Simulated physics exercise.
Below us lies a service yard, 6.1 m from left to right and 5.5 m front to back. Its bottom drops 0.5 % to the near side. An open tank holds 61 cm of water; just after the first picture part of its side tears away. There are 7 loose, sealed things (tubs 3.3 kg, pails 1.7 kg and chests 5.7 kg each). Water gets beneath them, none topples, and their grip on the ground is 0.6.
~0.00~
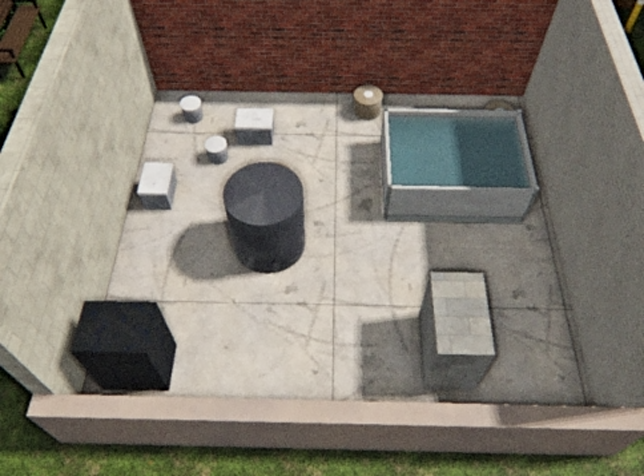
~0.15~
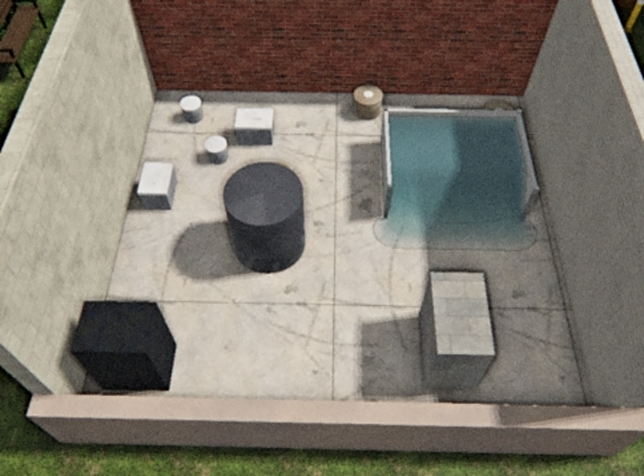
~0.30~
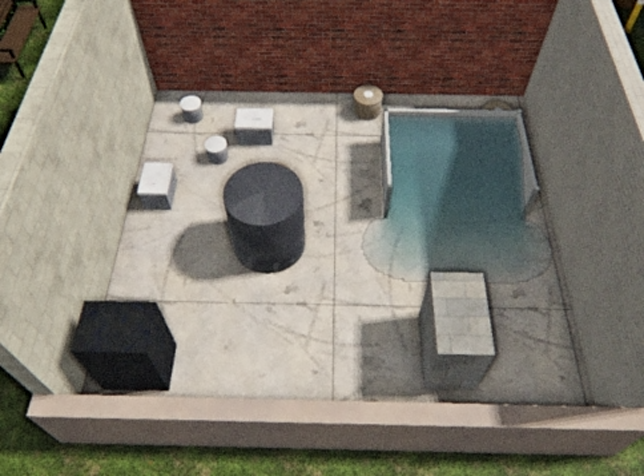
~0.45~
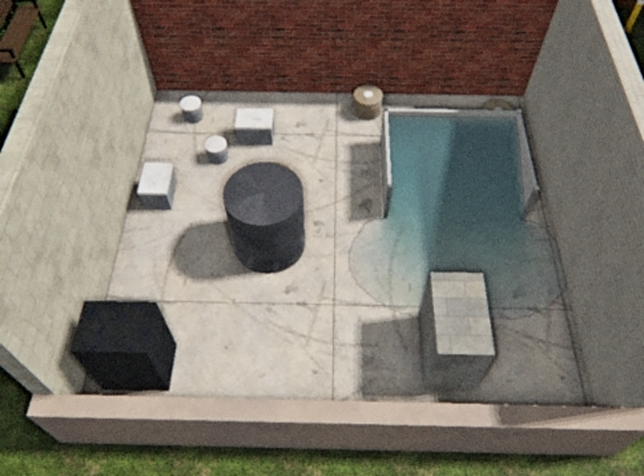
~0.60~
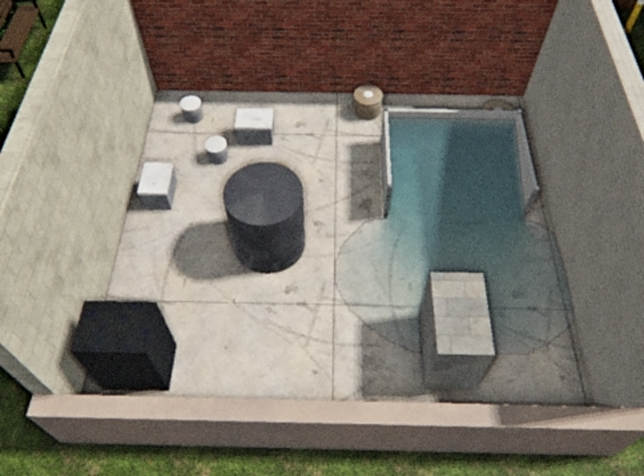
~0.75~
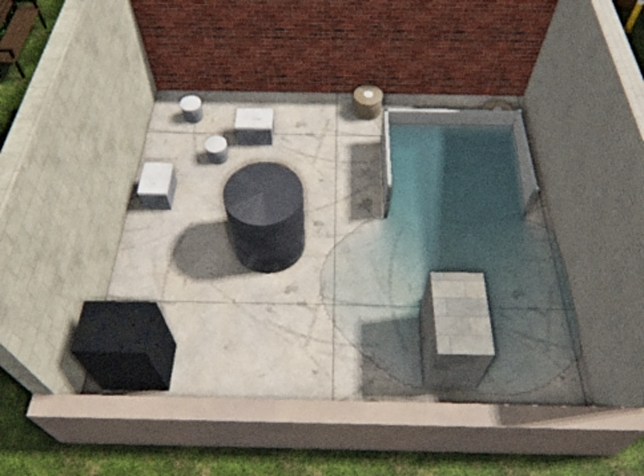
Water spreading from the opened front of a tank across a walled concrete yard, reaching around a grey block while objects stay still.
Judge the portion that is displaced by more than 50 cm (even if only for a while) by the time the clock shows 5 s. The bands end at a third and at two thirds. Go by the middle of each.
It is not even a third.
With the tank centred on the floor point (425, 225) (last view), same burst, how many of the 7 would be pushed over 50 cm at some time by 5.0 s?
Then 2.
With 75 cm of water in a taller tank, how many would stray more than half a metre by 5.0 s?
Then 2.
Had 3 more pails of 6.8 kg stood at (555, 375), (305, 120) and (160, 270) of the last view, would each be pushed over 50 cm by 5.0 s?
In turn: Over, short of it, past it.
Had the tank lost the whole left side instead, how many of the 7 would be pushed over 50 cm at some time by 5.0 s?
Then 6.
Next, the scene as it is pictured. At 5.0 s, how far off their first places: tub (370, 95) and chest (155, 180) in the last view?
In that order: 0 cm, 60 cm.
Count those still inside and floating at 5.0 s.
I count 1.
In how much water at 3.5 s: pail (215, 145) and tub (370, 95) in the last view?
Roughly 0 and 0 cm.
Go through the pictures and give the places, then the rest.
The first picture shows a tub at (500, 112) rests on the ground; a tub is out of sight; water covers 2.8 m2; 0 of 7 have shifted.
The second picture shows a tub at (499, 112), on the bottom; a tub is out of sight; water covers 3.9 m2; 0 of 7 have shifted.
The third picture shows a tub at (498, 111), on the bottom, 7 cm from its start; a tub is out of sight; water covers 5.0 m2; 1 of 7 have shifted.
The fourth picture shows a tub at (498, 111) rests on the ground, 8 cm from its start; a tub is out of sight; water covers 6.7 m2; 1 of 7 have shifted.
The fifth picture shows a tub at (498, 111), on the bottom, 8 cm from its start; a tub is out of sight; water covers 8.0 m2; 1 of 7 have shifted.
The sixth picture shows a tub at (498, 111) rests on the ground, 8 cm from its start; a tub is out of sight; water covers 9.3 m2; 1 of 7 have shifted.
After 1.1 s 0 of 7 are over 50 cm from their spots; 0 afloat.
After 2.2 s 0 of 7 are over 50 cm from their spots; 0 afloat.
After 3.5 s 0 of 7 are over 50 cm from their spots; 0 afloat.
After 5.0 s 1 of 7 are over 50 cm from their spots, and 1 have been at some point; 1 afloat.
